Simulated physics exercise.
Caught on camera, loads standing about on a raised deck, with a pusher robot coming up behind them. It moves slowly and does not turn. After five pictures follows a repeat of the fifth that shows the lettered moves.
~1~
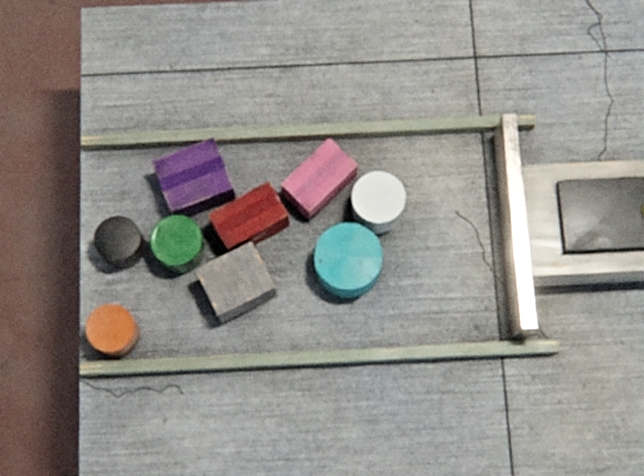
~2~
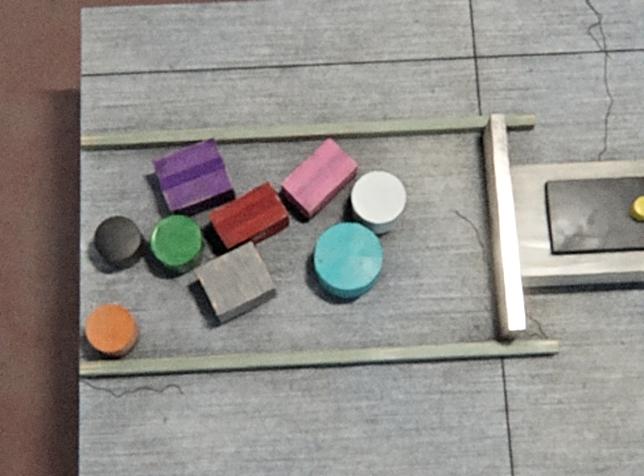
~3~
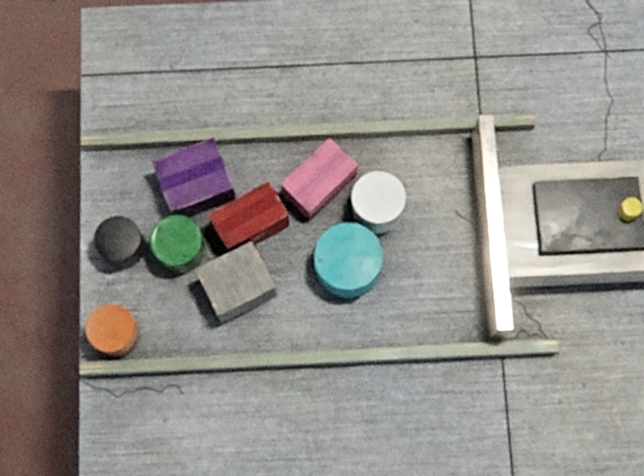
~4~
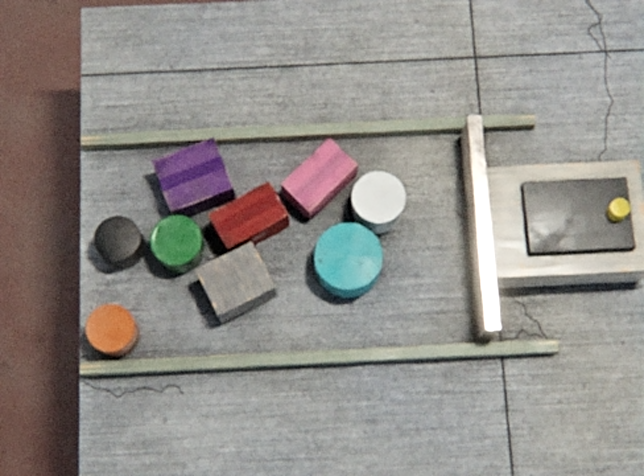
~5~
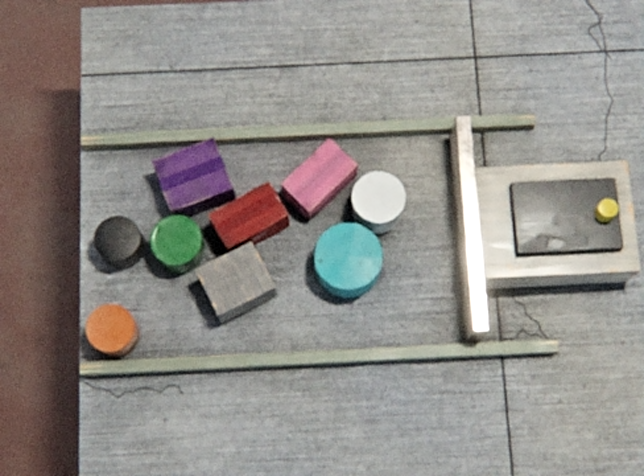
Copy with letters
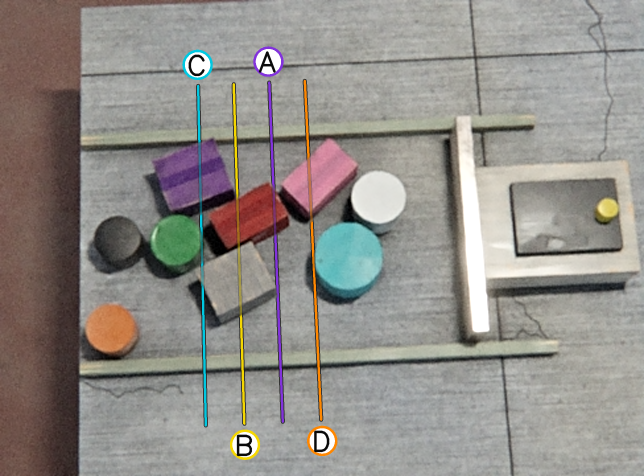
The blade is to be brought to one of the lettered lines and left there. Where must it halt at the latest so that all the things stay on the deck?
A.
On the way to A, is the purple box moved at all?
Yes.
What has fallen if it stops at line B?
The black canister.
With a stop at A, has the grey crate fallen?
No.
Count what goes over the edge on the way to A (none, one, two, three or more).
In all, none.
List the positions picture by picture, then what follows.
In the first picture, turquoise canister (348, 261); green pail (178, 244); robot (605, 214).
In the second picture, robot (593, 215); pink box (320, 180).
In the third picture, robot (582, 215); grey crate (236, 283).
In the fourth picture, robot (569, 216); white pail (378, 204).
In the fifth picture, robot (558, 216); turquoise canister (348, 261); green pail (178, 244); orange pail (113, 332).
On the marked copy, A at (276, 246); B at (239, 247); C at (202, 249); D at (313, 244).
Taking A. A third of the way, robot (487, 220); white pail (362, 205); orange pail (114, 332).
Two thirds of the way, robot (416, 223); green pail (173, 247); grey crate (225, 286).
When it is over, robot (367, 225); black canister (85, 241); green pail (129, 258); nothing has fallen.
As for the rest, B drops the black canister; C drops the orange pail, black canister and green pail; D is safe but short.
